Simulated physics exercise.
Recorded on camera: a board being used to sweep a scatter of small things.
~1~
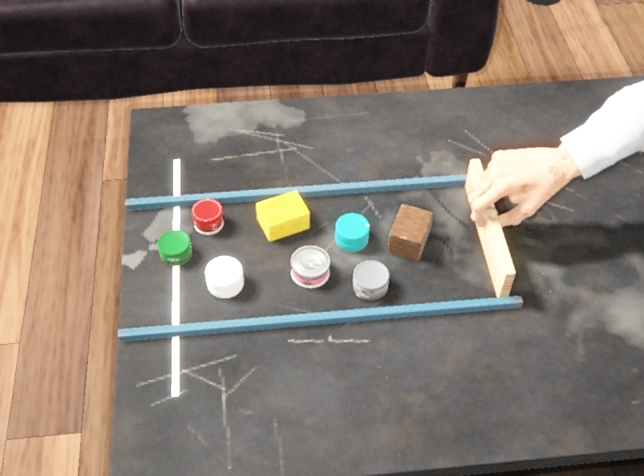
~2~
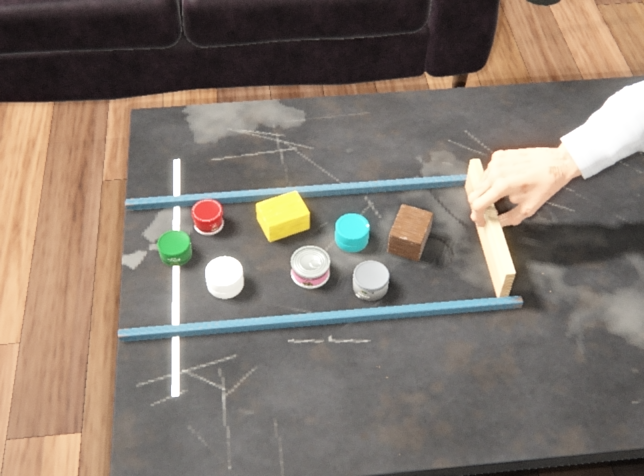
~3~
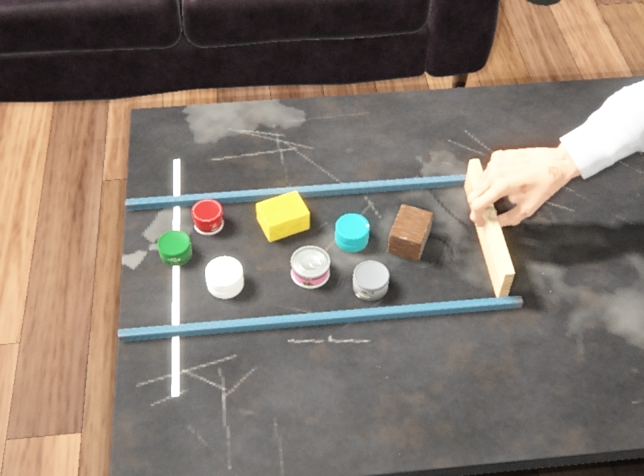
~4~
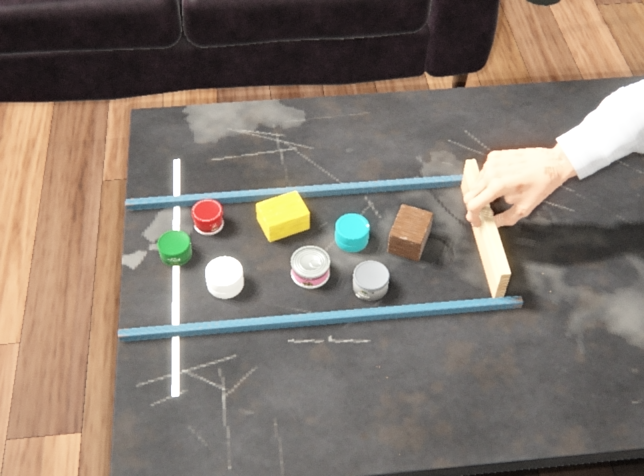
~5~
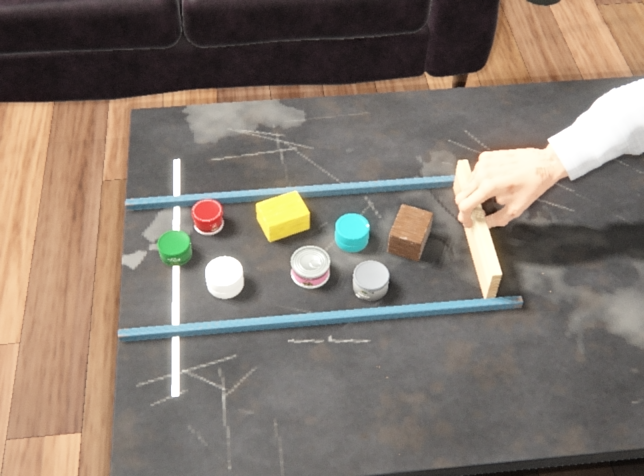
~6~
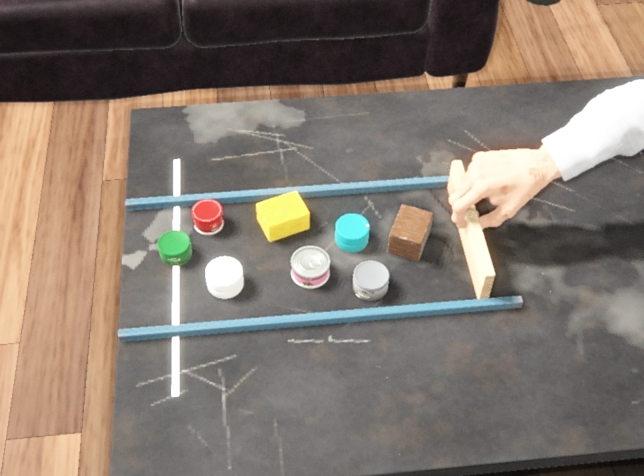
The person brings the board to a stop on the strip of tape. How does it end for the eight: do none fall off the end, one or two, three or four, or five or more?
It ends with three or four off the end.
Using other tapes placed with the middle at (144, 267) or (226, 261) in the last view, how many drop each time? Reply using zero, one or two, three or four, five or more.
More than four; no fall at all.
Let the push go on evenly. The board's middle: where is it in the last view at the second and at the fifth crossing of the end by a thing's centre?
At (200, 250) for the second, at (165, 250) for the fifth.
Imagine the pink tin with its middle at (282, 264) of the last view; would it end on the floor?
Starting there, it remains in the end.
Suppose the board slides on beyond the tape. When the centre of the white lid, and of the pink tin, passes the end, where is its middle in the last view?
Middle: Roughly (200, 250); roughly (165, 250).
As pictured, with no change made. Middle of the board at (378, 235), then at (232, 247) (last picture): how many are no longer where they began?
Counting first: 3, next 8.
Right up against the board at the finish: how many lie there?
3.
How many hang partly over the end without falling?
So the number is 2.
Soon after, none off yet; green tub at rest near (175, 248); red tin at rest near (208, 217); white lid at rest near (225, 278).
By the end, the number that fall off is three or four; fallen, white lid, red tin and green tub.
